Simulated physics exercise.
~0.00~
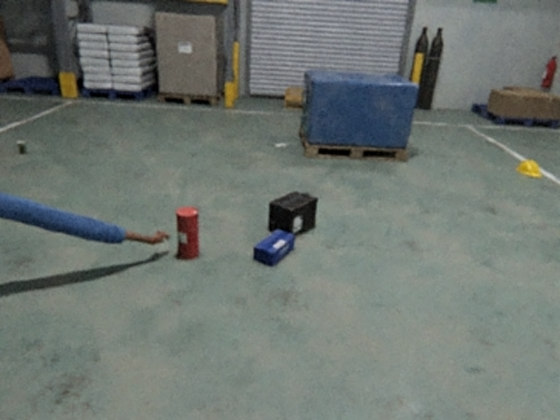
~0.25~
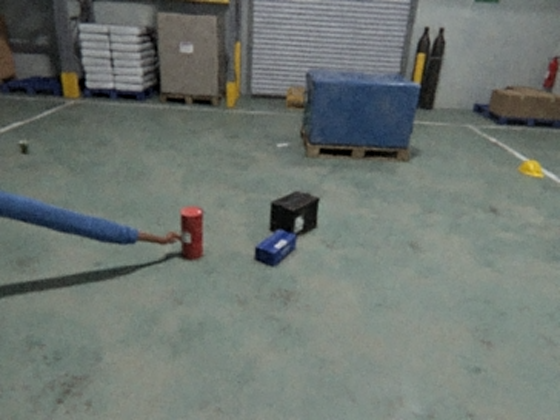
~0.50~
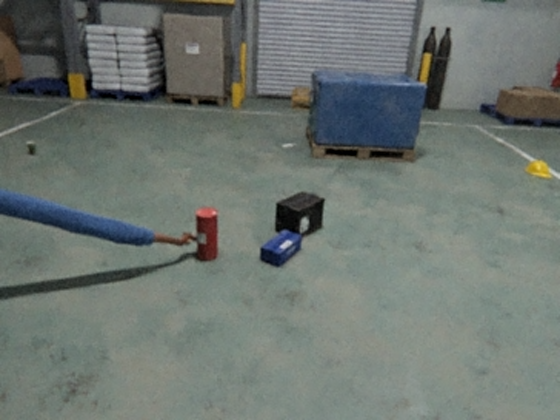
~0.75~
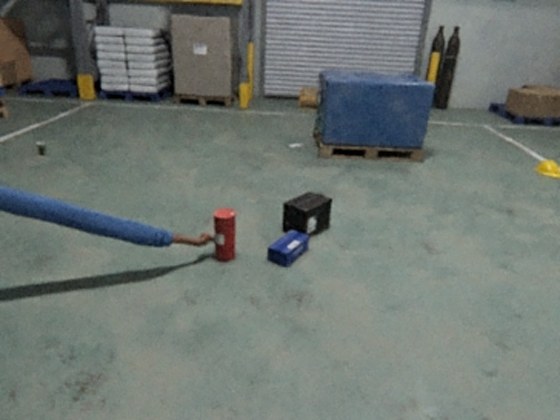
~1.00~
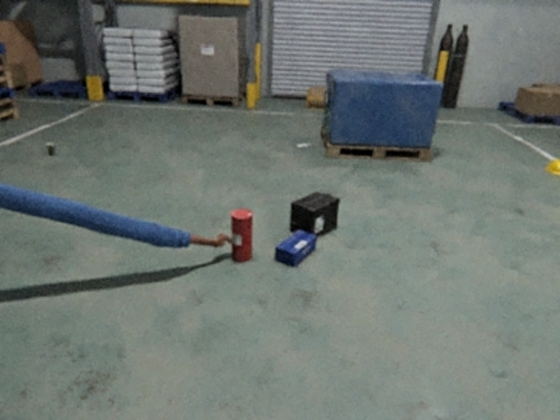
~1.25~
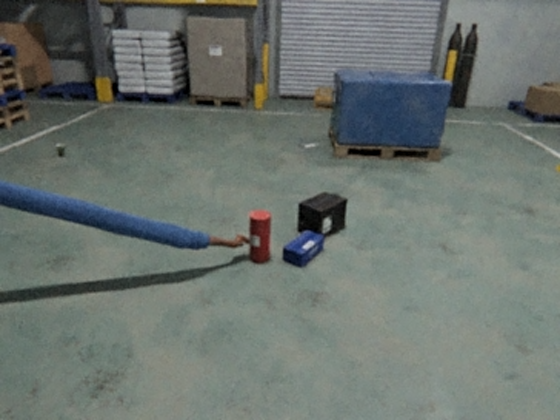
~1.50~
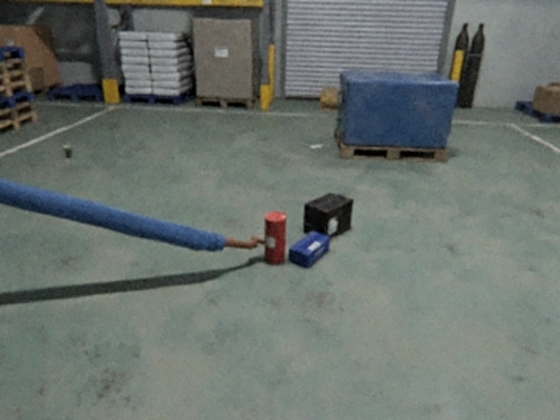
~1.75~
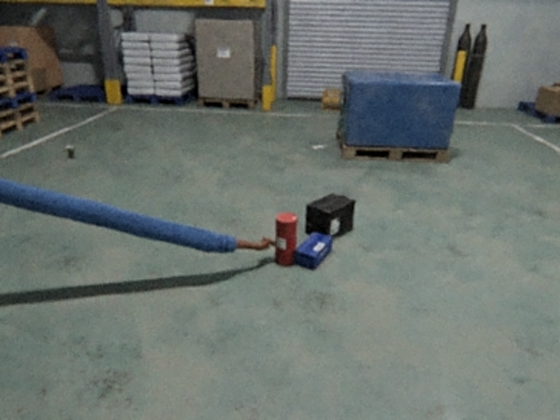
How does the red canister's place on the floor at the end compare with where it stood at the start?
At the start the red canister stands with a clear gap to the left of the blue parcel, and by the end it is farther right, standing close beside the parcel's left side.
